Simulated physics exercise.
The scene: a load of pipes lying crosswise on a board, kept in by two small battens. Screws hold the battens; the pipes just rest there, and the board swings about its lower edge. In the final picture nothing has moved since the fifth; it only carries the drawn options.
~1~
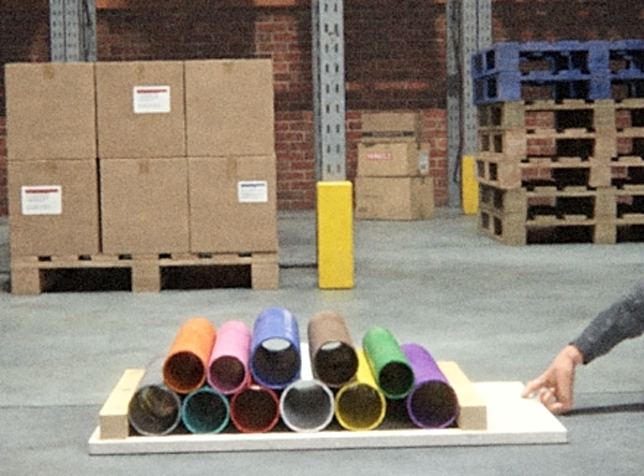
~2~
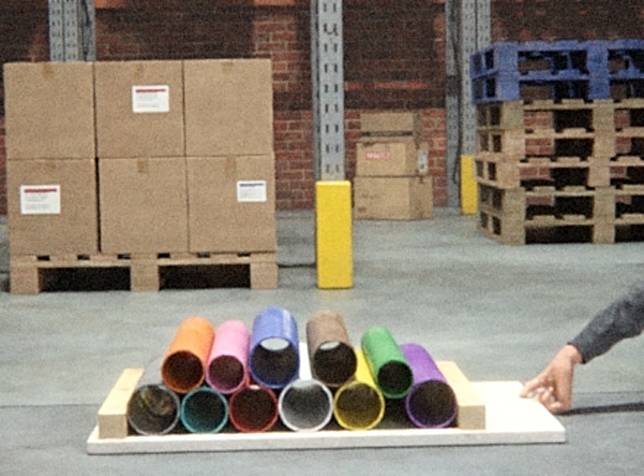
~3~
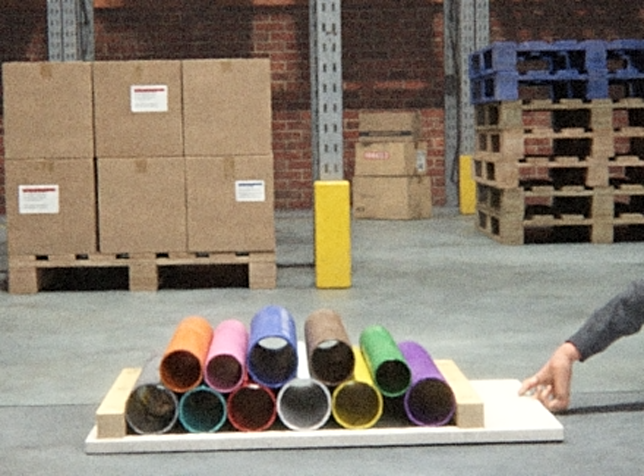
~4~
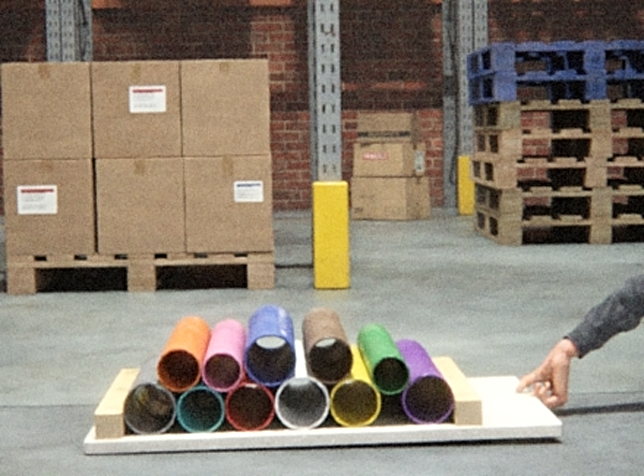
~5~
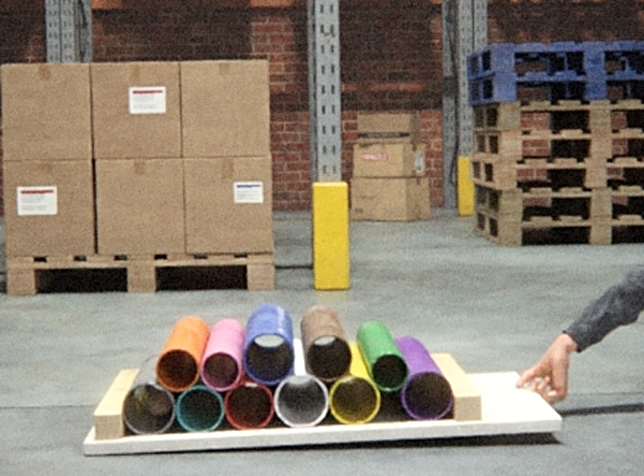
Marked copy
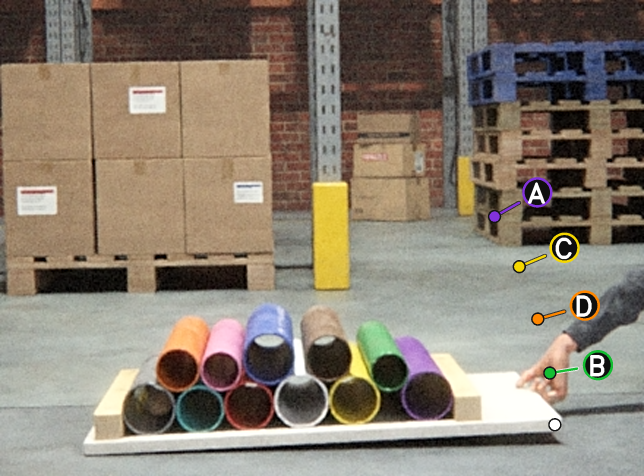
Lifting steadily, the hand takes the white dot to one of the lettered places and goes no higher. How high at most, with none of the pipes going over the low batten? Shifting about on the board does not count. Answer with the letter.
The answer is mark A.
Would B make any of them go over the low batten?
No, at B.
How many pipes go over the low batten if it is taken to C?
It comes to none.
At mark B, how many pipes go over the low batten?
The count is none.
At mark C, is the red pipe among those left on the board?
The red pipe: Yes.
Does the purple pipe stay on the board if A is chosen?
Yes, with A.
On the marked copy, A at (494, 217); B at (550, 373); C at (520, 267); D at (538, 319); the white dot at (555, 425).
With A. Early on, board at 17°.
Further on, board at 28°.
At the end, board at 28°, none over the low batten.
As for the rest, B none over the low batten; C none over the low batten; D none over the low batten.
